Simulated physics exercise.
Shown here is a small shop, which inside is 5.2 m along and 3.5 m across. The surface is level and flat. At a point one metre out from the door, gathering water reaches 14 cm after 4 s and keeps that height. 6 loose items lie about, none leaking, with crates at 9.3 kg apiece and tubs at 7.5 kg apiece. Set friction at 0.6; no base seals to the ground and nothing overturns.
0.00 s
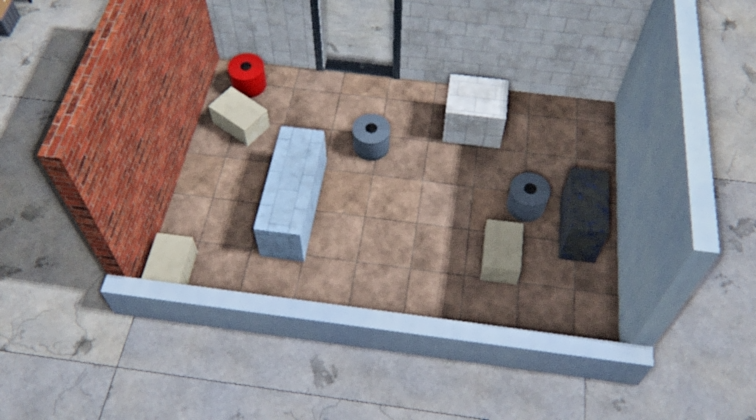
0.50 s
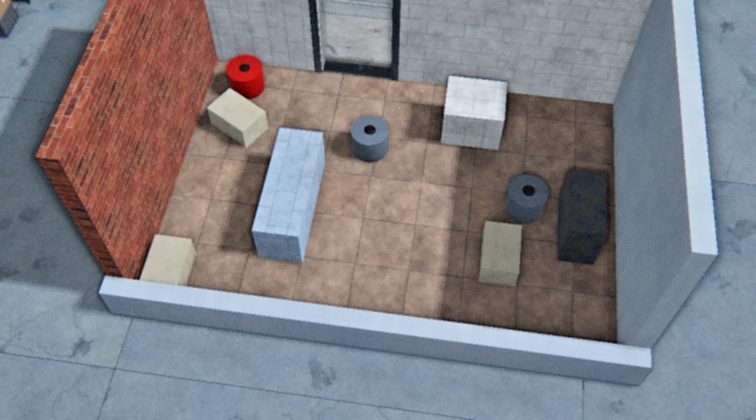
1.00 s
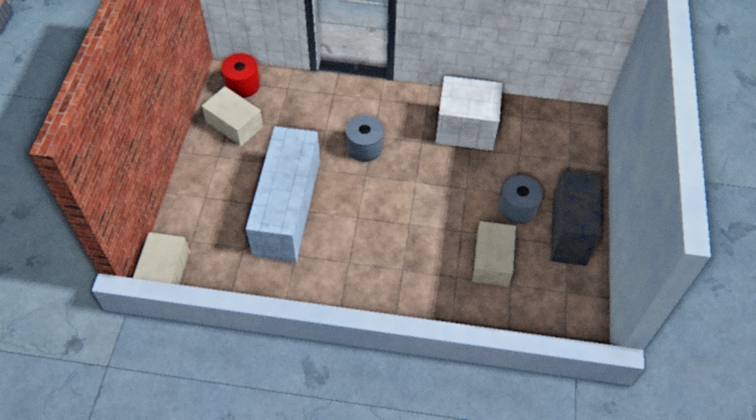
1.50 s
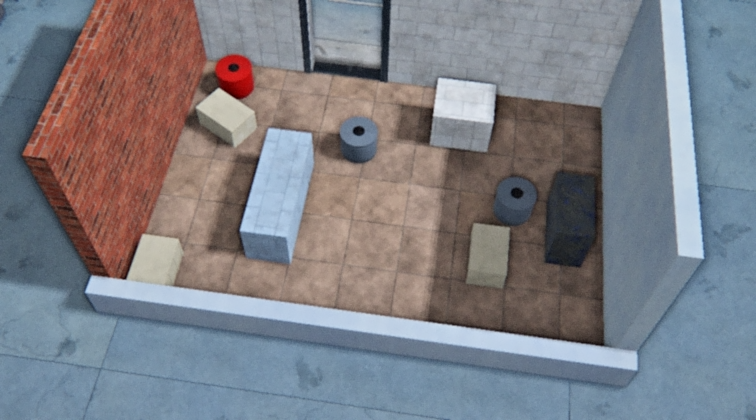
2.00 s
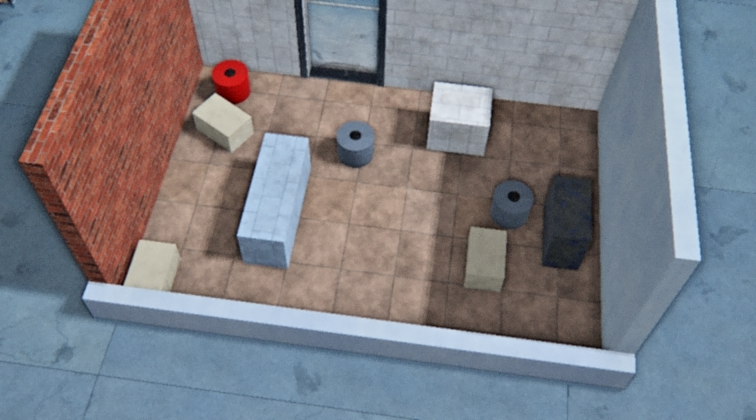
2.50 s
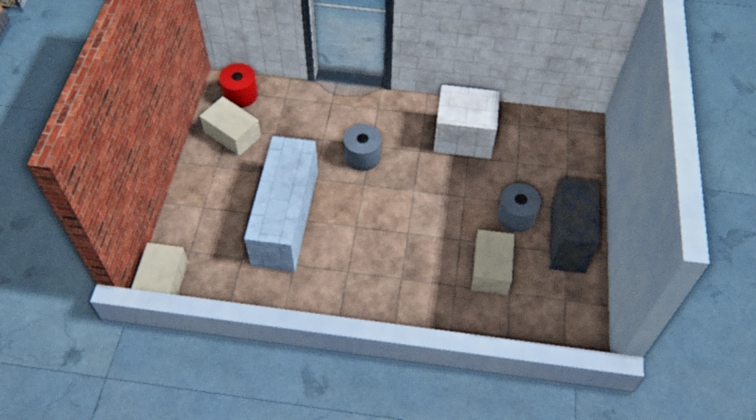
The view drifts slightly left over a small open-topped shop with a brick wall, where a red tub, grey tubs and assorted blocks sit still, as the paving outside turns from grey to bluish. It then edges back right, and a small patch of water appears at the foot of the door.
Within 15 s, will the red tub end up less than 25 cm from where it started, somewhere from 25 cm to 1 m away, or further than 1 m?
Stays near its spot.
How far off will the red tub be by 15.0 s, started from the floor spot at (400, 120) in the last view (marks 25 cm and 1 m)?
Well, it sits tight.
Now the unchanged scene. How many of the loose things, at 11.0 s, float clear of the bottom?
At that moment it comes to 2.
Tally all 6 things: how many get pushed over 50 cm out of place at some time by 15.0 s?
I make that 1.
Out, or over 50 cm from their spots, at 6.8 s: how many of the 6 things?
0.
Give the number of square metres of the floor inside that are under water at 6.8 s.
10.5 m2.
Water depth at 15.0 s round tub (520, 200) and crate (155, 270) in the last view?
First roughly 4 cm, second roughly 7 cm.
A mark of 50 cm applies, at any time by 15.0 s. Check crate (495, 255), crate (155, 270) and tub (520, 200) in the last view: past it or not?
The first is not bigger, the second not bigger and the third not bigger.
After 3.5 s the red tub is near (237, 76), 0.0 m from its start, aground; 0 afloat.
After 6.8 s the red tub is near (237, 76), 0.0 m from its start, aground; 0 afloat.
After 11.0 s the red tub is near (237, 76), 0.0 m from its start, aground; 2 afloat.
After 15.0 s the red tub is near (240, 74), 0.0 m from its start, afloat; 5 afloat.
